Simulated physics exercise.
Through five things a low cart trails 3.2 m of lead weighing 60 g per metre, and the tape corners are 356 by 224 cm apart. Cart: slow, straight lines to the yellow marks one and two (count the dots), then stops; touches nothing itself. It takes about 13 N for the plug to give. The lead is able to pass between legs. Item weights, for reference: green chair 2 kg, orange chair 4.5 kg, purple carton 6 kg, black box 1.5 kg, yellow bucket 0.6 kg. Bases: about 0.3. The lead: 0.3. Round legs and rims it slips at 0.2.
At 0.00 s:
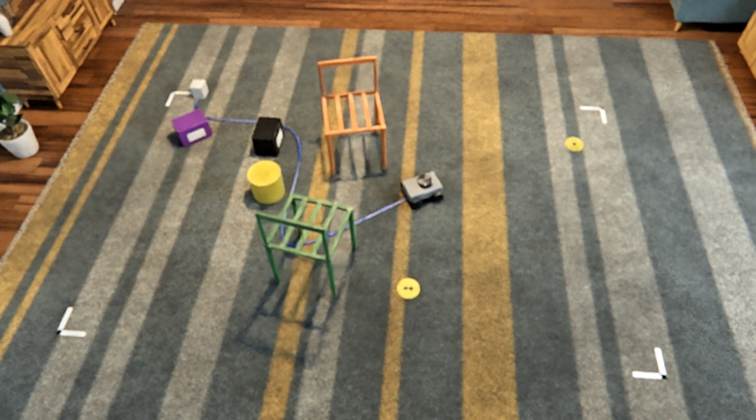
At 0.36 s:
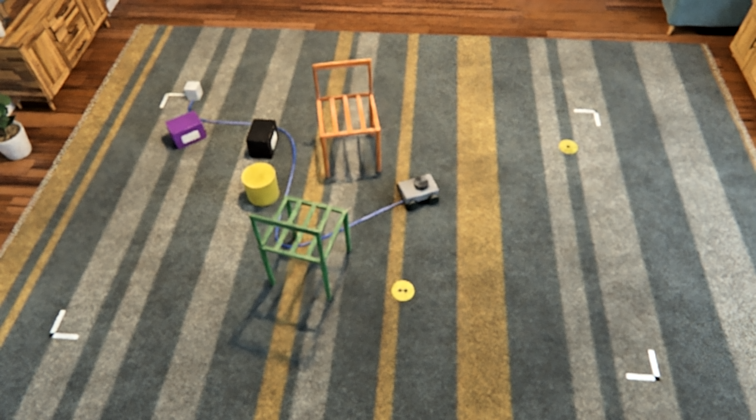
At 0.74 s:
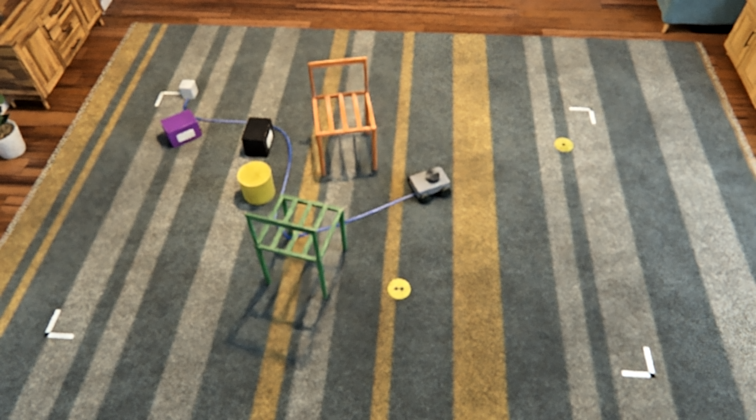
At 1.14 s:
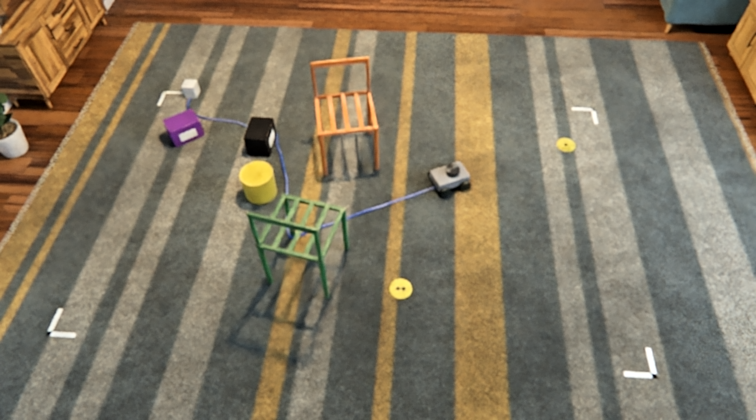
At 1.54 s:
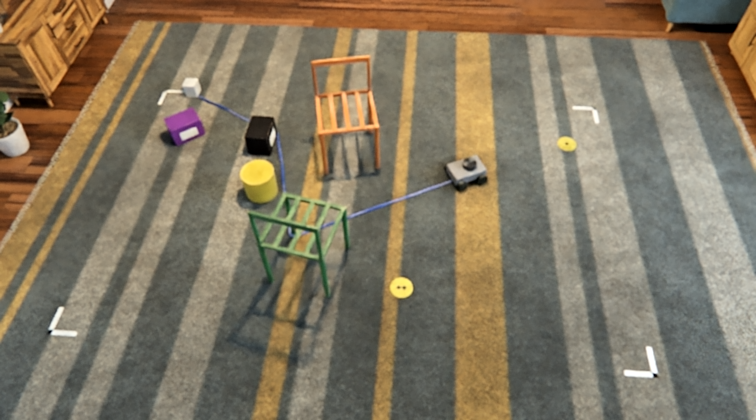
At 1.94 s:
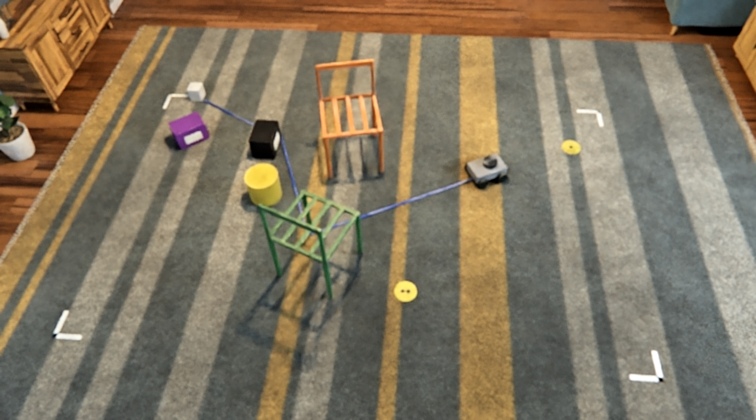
A striped grey, ochre and cream rug on a wooden floor is seen from high above, the view shifting very slightly. A purple box, black box, yellow bucket and orange chair stand left of centre beyond a green chair, with two yellow discs rightward. A small grey cart edges back, then rolls right, drawing its blue lead straighter past the boxes, and the green chair turns slightly.
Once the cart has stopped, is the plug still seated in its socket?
No, it has been dragged loose.
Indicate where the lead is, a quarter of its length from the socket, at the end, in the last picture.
In the last view that spot is close to pixel (327, 169).
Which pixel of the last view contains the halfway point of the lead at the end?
The halfway point sits near pixel (422, 180).
After 3.8 s, cart at (553, 151), 11 N at the fixed end; green chair 56 cm off its start.
After 5.7 s, cart at (526, 185), plug out; green chair 63 cm off its start.
After 7.6 s, cart at (466, 238), plug out; green chair 63 cm off its start at (360, 160).
After 9.5 s, cart at (406, 290), plug out; green chair 63 cm off its start.
After 9.9 s, cart at (406, 290), plug out; green chair 63 cm off its start at (360, 160).
